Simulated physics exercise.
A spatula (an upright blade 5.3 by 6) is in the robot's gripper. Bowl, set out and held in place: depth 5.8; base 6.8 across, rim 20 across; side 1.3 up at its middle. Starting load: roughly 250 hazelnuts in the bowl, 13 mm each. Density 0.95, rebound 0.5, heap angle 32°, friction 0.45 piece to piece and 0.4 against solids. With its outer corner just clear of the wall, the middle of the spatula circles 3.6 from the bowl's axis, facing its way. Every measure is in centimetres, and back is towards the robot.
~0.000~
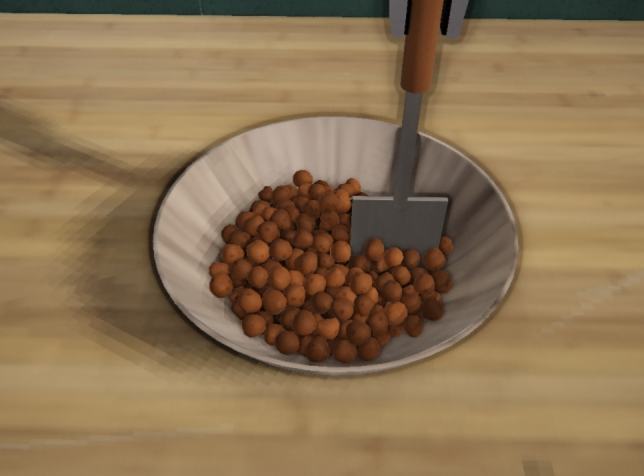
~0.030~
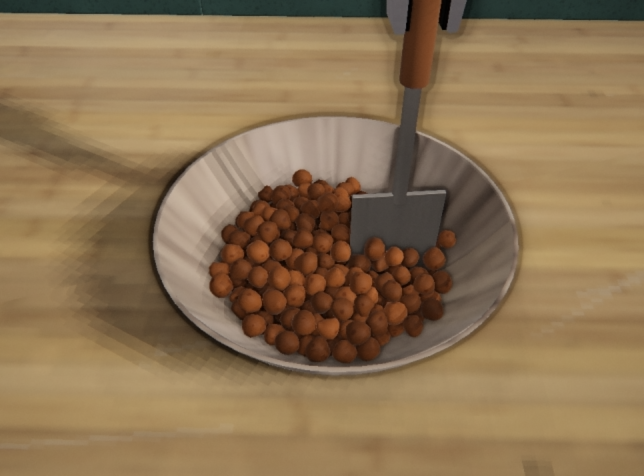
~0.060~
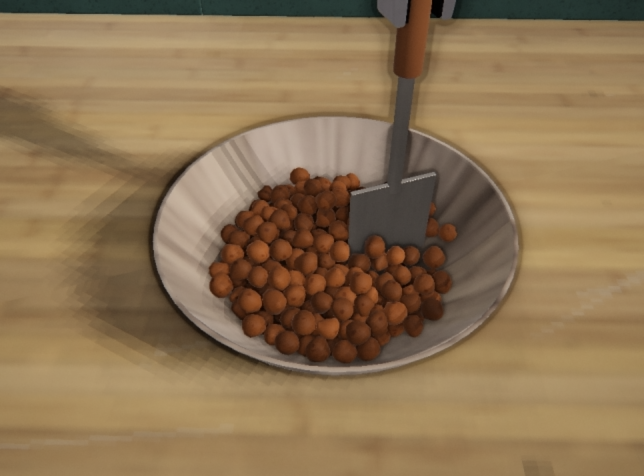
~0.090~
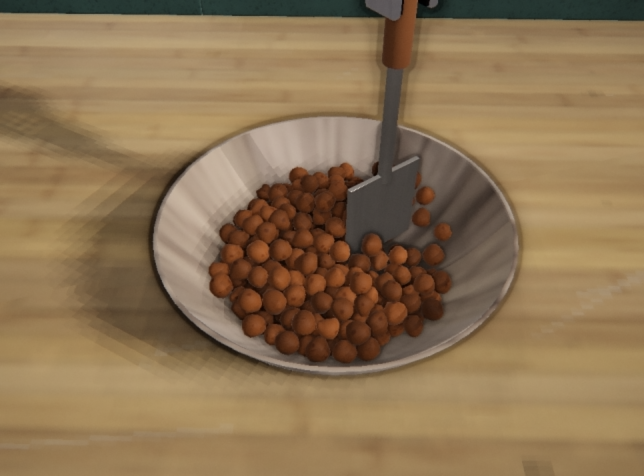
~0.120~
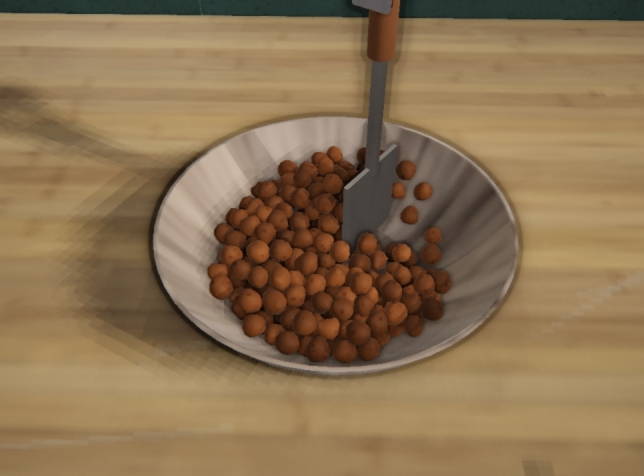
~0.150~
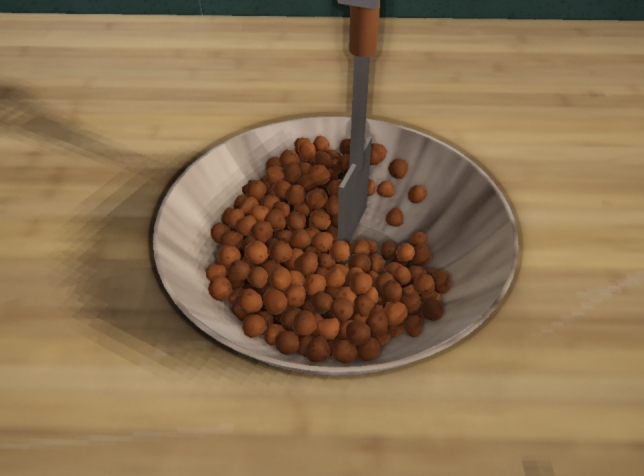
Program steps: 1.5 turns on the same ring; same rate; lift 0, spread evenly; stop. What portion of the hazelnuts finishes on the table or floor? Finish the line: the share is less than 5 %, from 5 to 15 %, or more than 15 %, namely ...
The share is from 5 to 15 %.
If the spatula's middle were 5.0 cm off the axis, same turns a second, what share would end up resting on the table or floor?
Then about 25 %.
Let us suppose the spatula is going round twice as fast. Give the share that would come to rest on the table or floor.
In that case, close to 50 in a hundred.
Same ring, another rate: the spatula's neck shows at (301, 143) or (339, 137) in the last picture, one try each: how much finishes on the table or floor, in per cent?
First try: Around 40 %; second try: Around 20 %.
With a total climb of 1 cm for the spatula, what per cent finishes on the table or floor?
My guess is close to 10 per cent.
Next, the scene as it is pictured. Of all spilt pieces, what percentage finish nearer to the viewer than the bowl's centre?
About 40 per cent.
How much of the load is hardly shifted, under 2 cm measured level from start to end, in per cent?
Around 5 in a hundred, roughly.
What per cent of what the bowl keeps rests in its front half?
It comes to near 60 percent.
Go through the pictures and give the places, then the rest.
In the first picture, spatula neck at (403, 177), 0° round; upper third of the load around (324, 251), from x 220 to 445, top at y 180; 246 in the bowl.
In the second picture, spatula neck at (402, 173), 6° round; upper third of the load around (327, 247), from x 220 to 445, top at y 180.
In the third picture, spatula neck at (397, 162), 22° round; upper third of the load around (325, 239), from x 220 to 450, top at y 175.
In the fourth picture, spatula neck at (387, 152), 38° round; upper third of the load around (324, 236), from x 220 to 445, top at y 170.
In the fifth picture, spatula neck at (373, 145), 54° round; upper third of the load around (320, 222), from x 220 to 440, top at y 155.
In the sixth picture, spatula neck at (358, 140), 70° round; upper third of the load around (307, 206), from x 215 to 440, top at y 145; 246 in the bowl.
After 0.49 s, 254° round, highest piece 8 above the table; 242 in the bowl, 3 on the table or floor, 1 in flight or on the tool.
After 0.83 s, 77° round, highest piece 9 above the table; 230 in the bowl, 11 on the table or floor, 5 in flight or on the tool.
After 1.20 s, 180° round, highest piece 6 above the table; 220 in the bowl, 25 on the table or floor, 1 in flight or on the tool.
After 1.90 s, 180° round, highest piece 6 above the table; 220 in the bowl, 26 on the table or floor.
At rest, 220 in the bowl, 26 on the table or floor. That is 11 % on the table or floor.
